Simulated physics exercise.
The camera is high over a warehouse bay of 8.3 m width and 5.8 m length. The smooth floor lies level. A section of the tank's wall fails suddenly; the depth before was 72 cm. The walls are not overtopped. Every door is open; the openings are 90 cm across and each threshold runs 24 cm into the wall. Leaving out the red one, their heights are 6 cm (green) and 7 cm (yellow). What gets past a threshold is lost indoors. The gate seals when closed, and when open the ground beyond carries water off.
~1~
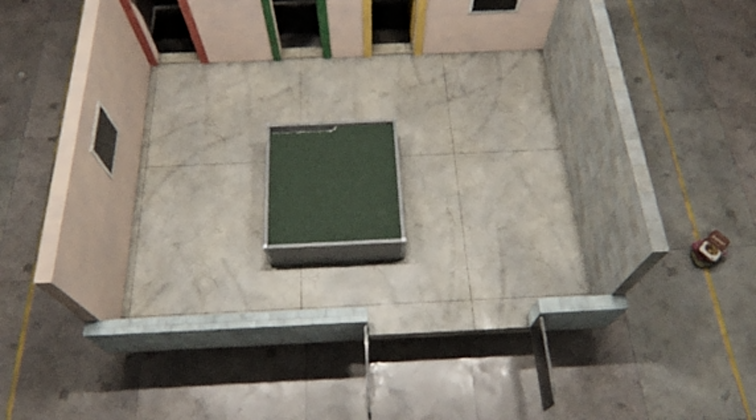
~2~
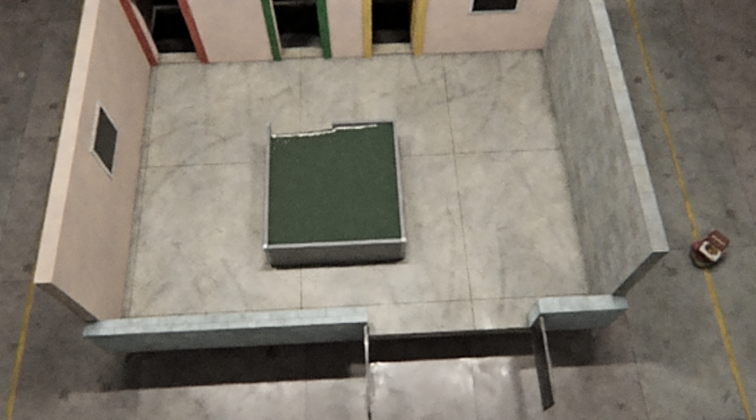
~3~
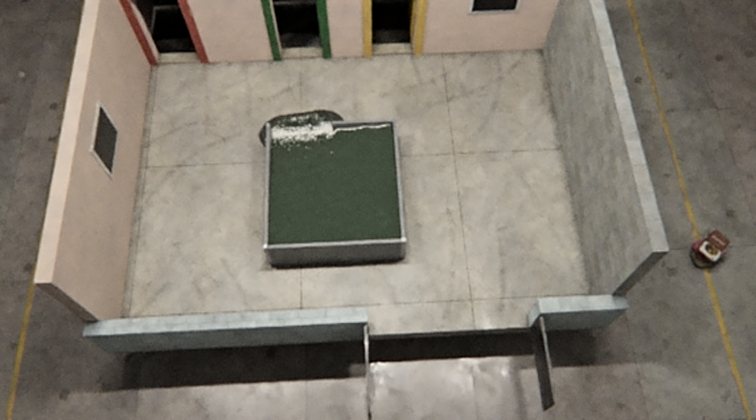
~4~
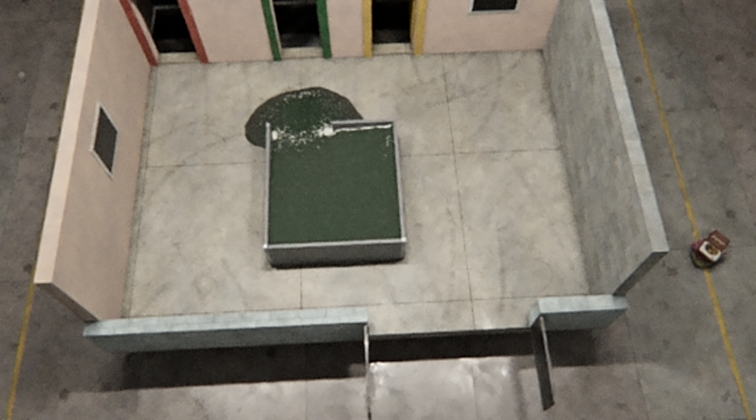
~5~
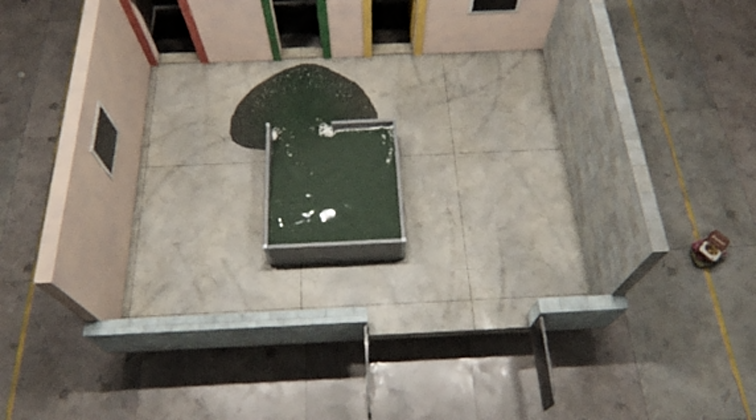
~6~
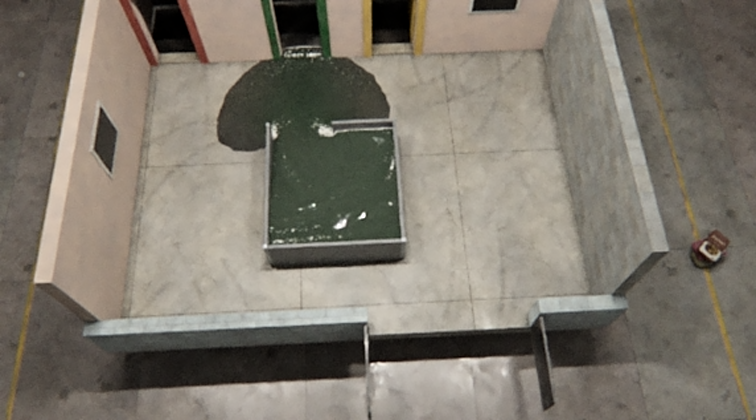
In a walled room on a warehouse floor, the far side of a dark green tank gave way, and water poured out, spreading in a widening dark patch toward the doors along the back wall.
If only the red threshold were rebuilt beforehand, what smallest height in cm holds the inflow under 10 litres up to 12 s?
Some 28 cm above the ground.
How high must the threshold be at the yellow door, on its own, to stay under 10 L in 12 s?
Roughly 9.5 cm at yellow.
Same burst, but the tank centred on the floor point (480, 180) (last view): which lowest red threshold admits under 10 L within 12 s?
Then roughly 12.0 cm.
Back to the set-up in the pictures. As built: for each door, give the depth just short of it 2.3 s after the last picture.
Depths in cm: Green 30, red 19, yellow 11.
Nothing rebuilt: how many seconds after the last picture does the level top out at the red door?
Around 1.8 s.
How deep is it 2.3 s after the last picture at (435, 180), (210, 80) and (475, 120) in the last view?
About 0, 15 and 1 cm.
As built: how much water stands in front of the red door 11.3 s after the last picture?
About 8.5 cm.
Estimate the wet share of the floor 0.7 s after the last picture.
Some 20 per cent of it.
Then, 0.7 s after the last picture water covers 20 % of the floor, deepest (41 cm) near (297, 139); 5 cm at the red door, 0 litres in over its 5 cm threshold.
Then, 2.3 s after the last picture water covers 35 % of the floor, deepest (32 cm) near (151, 65); 19 cm at the red door, 66 litres in over its 5 cm threshold.
Then, 11.3 s after the last picture water covers 95 % of the floor, deepest (10 cm) near (160, 65); 9 cm at the red door, 347 litres in over its 5 cm threshold.
At the red door as built, the water peaked near 21 cm, 1.9 s after the last picture.
With a threshold of 24 cm, 21 litres would have come in within the 12 s; with 32.5 cm, 4 litres. So under 10 litres takes about 28 cm.
